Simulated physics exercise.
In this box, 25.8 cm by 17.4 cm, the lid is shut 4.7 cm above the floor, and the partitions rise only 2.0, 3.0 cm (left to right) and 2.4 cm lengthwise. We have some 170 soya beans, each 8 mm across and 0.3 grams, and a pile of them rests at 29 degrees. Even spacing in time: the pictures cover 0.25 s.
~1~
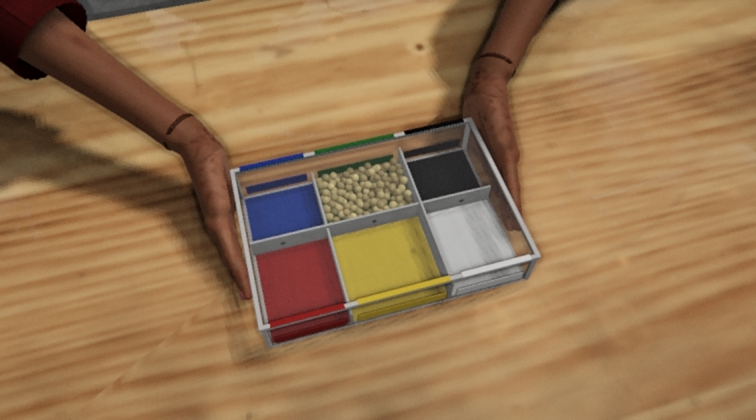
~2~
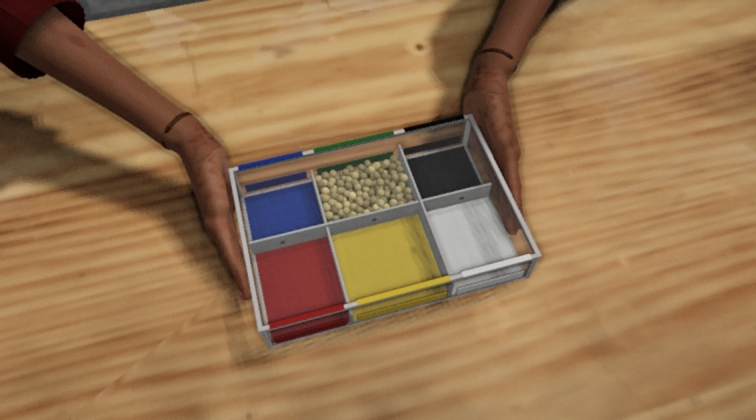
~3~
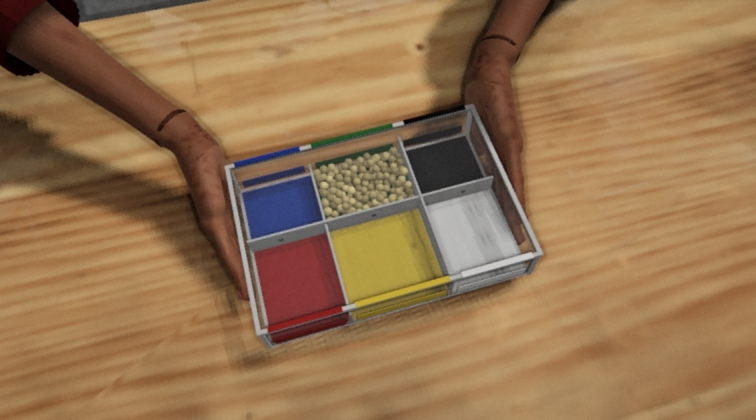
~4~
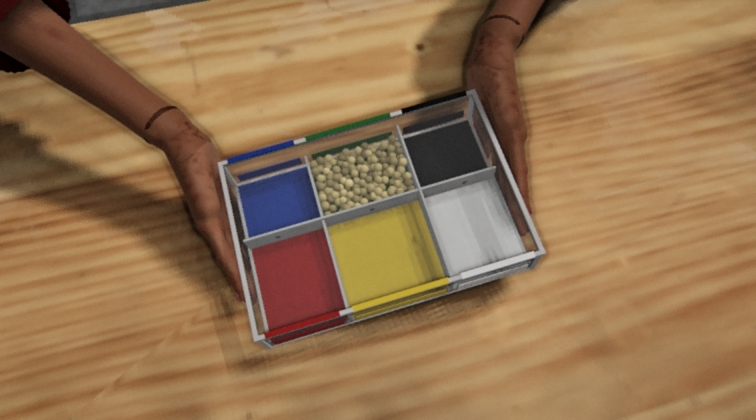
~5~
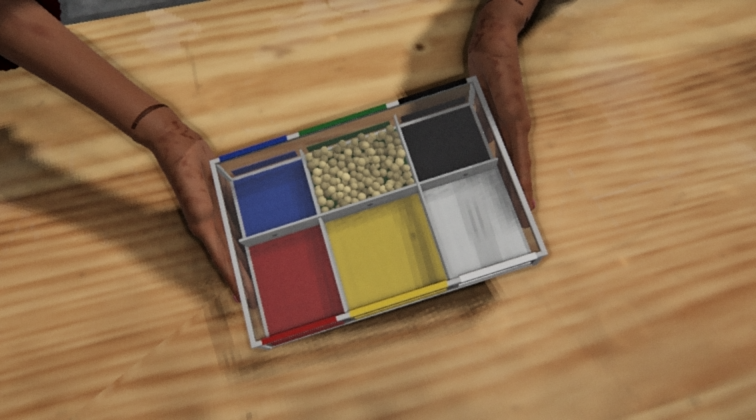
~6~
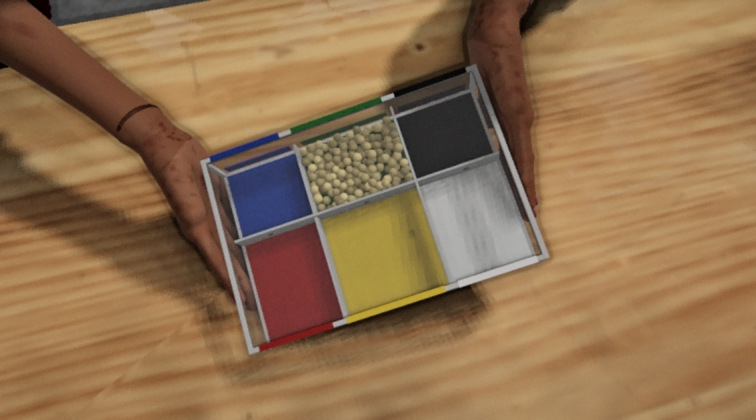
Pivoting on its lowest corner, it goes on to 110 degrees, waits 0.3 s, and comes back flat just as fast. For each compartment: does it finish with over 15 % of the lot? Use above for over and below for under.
Verdicts: Red compartment above, blue compartment below, green compartment below, yellow compartment below, white compartment below, black compartment below.
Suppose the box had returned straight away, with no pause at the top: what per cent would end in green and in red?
In per cent: Green 0; red 95.
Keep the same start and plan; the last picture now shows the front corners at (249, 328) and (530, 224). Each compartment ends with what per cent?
Each compartment ends with this per cent: Red 15, blue 85, green 0, yellow 0, white 0 and black 0.
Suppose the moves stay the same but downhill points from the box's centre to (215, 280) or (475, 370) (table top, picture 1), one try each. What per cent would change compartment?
Around 100 % for the first direction, around 100 % for the second.
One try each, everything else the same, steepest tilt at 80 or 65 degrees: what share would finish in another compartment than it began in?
About 80 and about 45 per cent, in that order.
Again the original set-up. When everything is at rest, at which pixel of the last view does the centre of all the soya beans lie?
I'd put it at about (298, 309).
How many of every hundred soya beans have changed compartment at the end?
Result: Roughly 100 %.
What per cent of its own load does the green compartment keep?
Share retained: Approx. 0 %.
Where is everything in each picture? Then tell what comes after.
Box tilt 0 degrees, front corners at (263, 326) and (535, 255); green 100 %, in the first frame.
Box tilt 1 degrees, front corners at (263, 327) and (535, 255), in the second frame.
Box tilt 5 degrees, front corners at (261, 331) and (537, 253), lowest corner left front, in the third frame.
Box tilt 11 degrees, front corners at (258, 337) and (539, 251), lowest corner left front, in the fourth frame.
Box tilt 18 degrees, front corners at (256, 342) and (541, 252), lowest corner left front, in the fifth frame.
Box tilt 24 degrees, front corners at (253, 349) and (543, 255), lowest corner left front; green 100 %, in the sixth frame.
Then, 0.91 s after the last picture, tilt 110 degrees; red 95 %, yellow 5 %.
Then, 1.51 s after the last picture, tilt 57 degrees; red 100 %.
Then, 2.17 s after the last picture, tilt 0 degrees; red 100 %.
In the end, red 100 %, blue 0 %, green 0 %, yellow 0 %, white 0 %, black 0 %.
